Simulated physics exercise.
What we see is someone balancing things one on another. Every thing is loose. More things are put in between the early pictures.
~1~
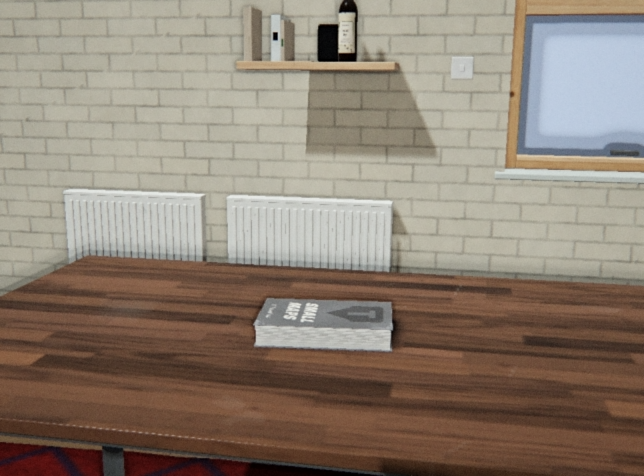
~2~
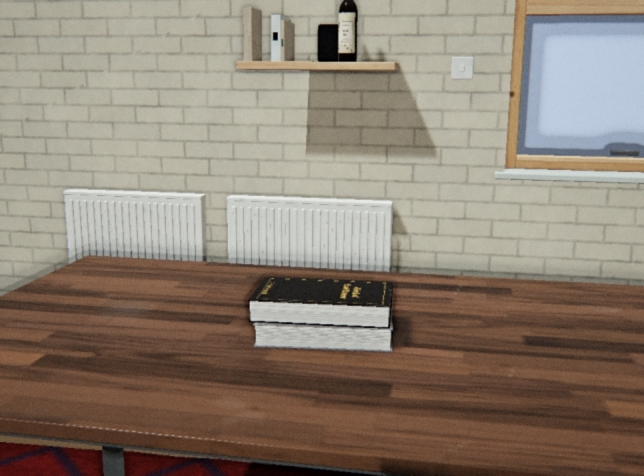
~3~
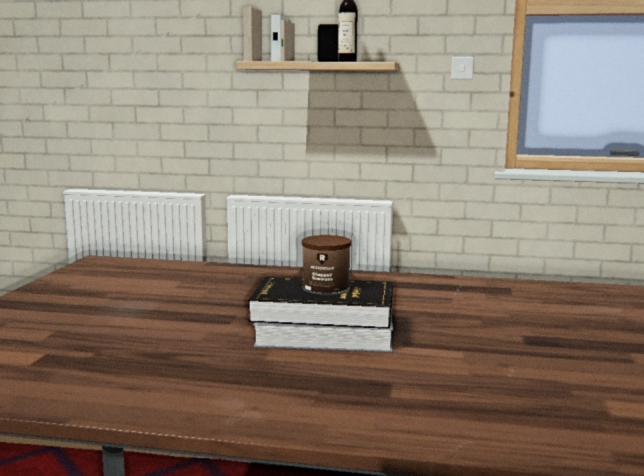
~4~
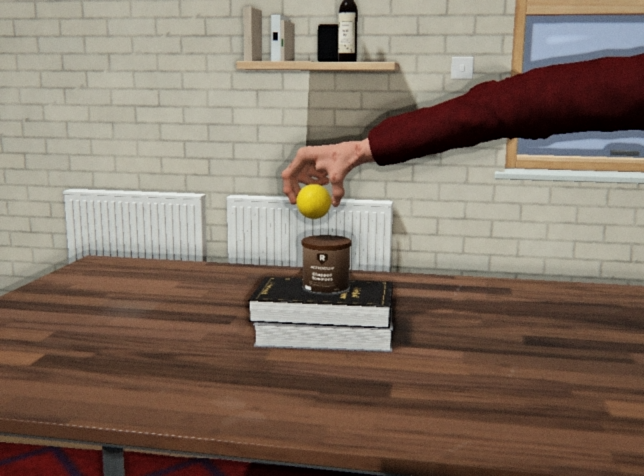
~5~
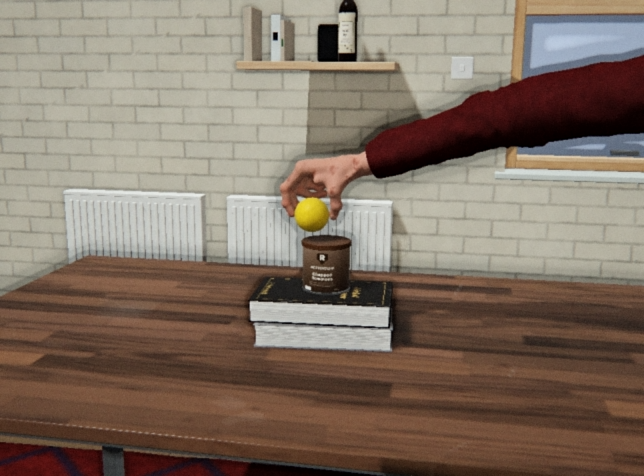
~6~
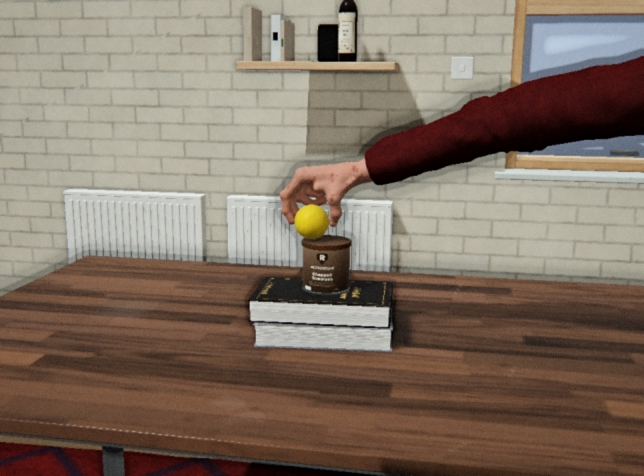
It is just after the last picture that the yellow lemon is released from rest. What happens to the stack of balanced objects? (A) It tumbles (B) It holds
It holds (B).
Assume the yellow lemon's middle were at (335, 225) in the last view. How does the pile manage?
Outcome: The pile is still standing.
Then, 0.50 s later than the last frame, all is still.
Then, 1.10 s later than the last frame, yellow lemon resting near (311, 222).
When it is over, all 4 as before. End places, in pixels of the last picture, yellow lemon near (311, 222). The pile holds.
